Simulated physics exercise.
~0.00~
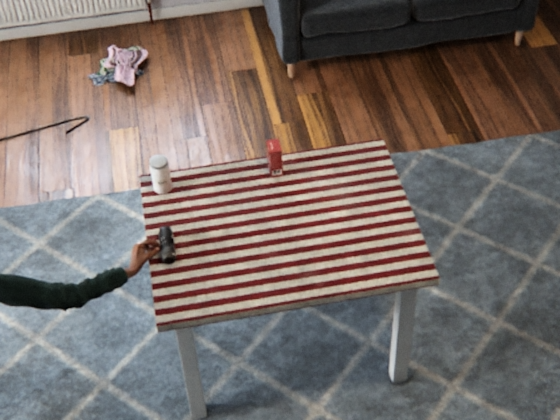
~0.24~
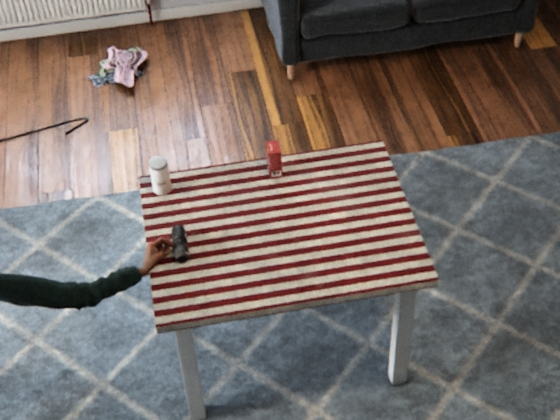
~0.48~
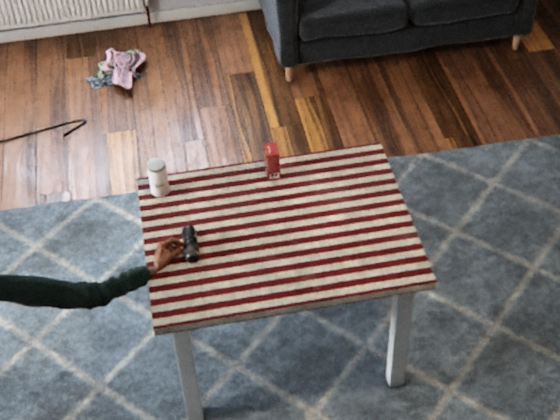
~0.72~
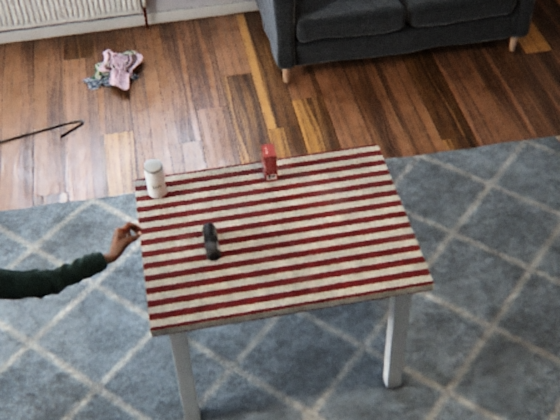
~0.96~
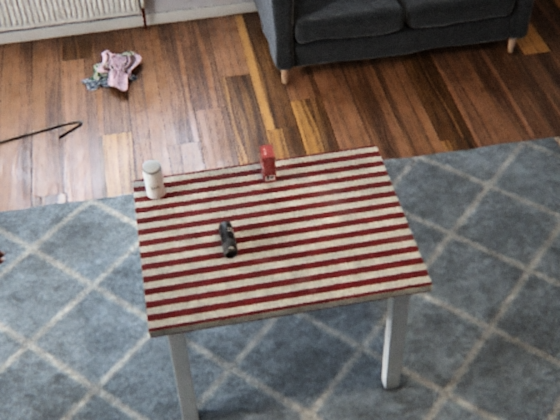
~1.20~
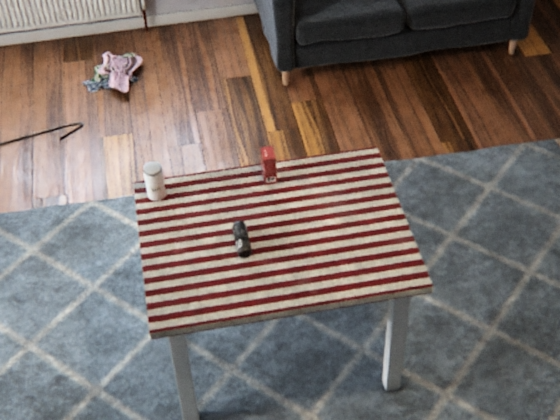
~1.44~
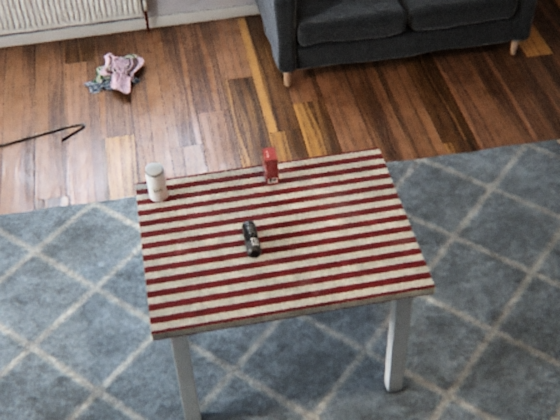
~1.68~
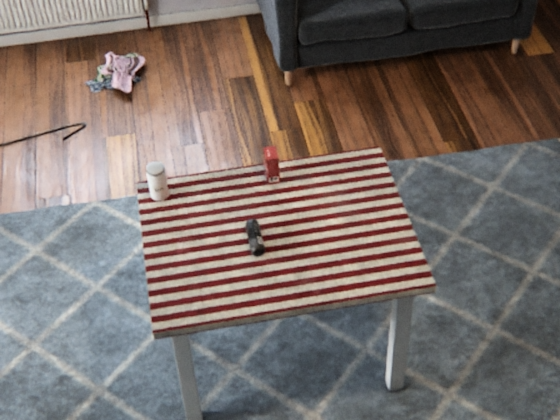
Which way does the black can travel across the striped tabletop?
The black can moves to the right, away from the side where the hand reaches in.
In a room with a wooden floor, a blue patterned rug and a dark sofa, a table with a red and white striped top holds a white jar and a red carton near its far edge. A hand in a dark green sleeve reaches in from the left and pushes a black can lying on its side. The can moves right across the stripes as the arm follows. The hand then lets go and draws back out of view. The can keeps moving right, slows, and ends lying near the middle of the tabletop, while the jar and carton stay in place.
